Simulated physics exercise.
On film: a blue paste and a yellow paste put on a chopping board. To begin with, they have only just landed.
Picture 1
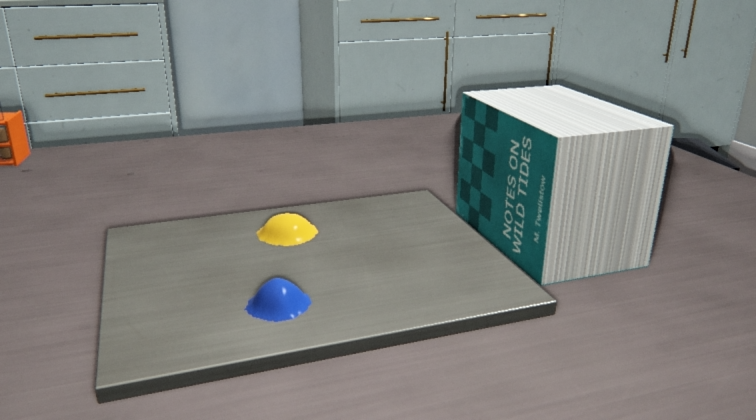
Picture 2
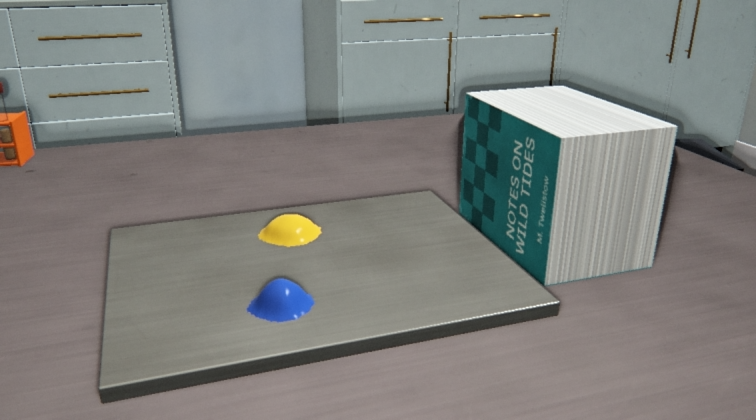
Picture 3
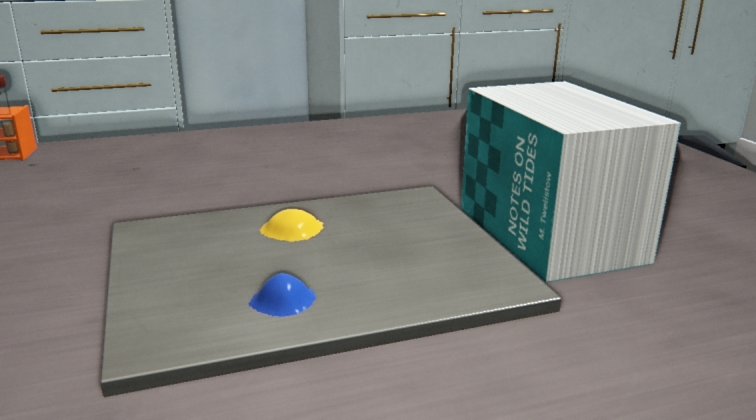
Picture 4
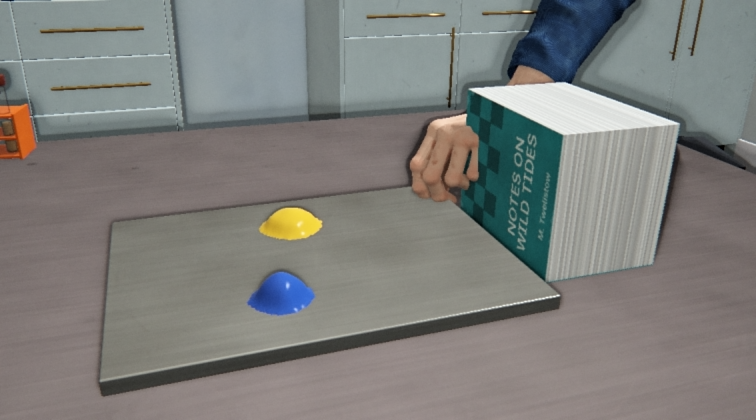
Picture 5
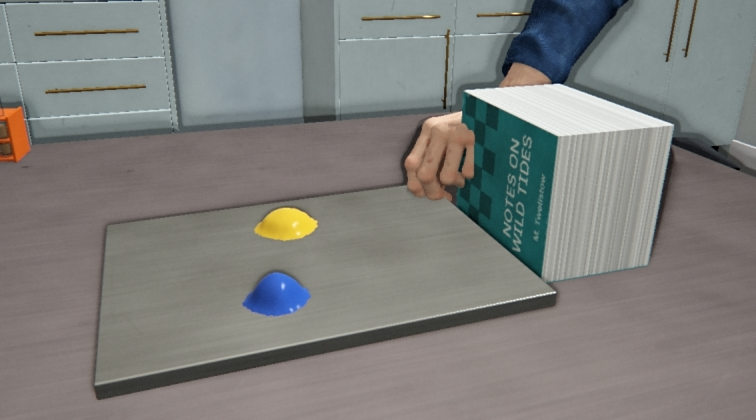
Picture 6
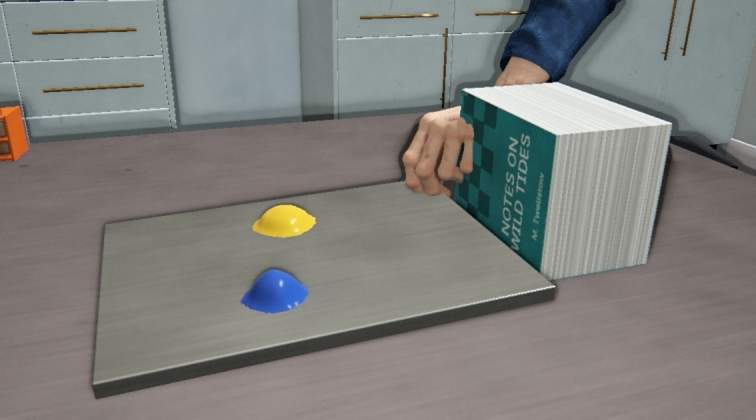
A hand in a blue sleeve reached in behind the thick book and took hold of the chopping board's far end, barely raising it, while the blue and yellow paste heaps sat almost unchanged on top.
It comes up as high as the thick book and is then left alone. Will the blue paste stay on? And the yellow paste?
In the end the blue paste will stay up there. The yellow paste will stay up there.
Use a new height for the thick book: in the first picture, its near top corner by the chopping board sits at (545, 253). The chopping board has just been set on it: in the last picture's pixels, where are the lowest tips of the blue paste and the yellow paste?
(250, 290) and (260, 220).
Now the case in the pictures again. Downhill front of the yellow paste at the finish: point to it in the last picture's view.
Close to (233, 175).
Shortly, slope about 25°; the blue paste has not moved; the yellow paste has not moved.
Then, the blue paste has not moved; the yellow paste has not moved.
At the finish, slope about 25°; the blue paste has not moved; the yellow paste has not moved.
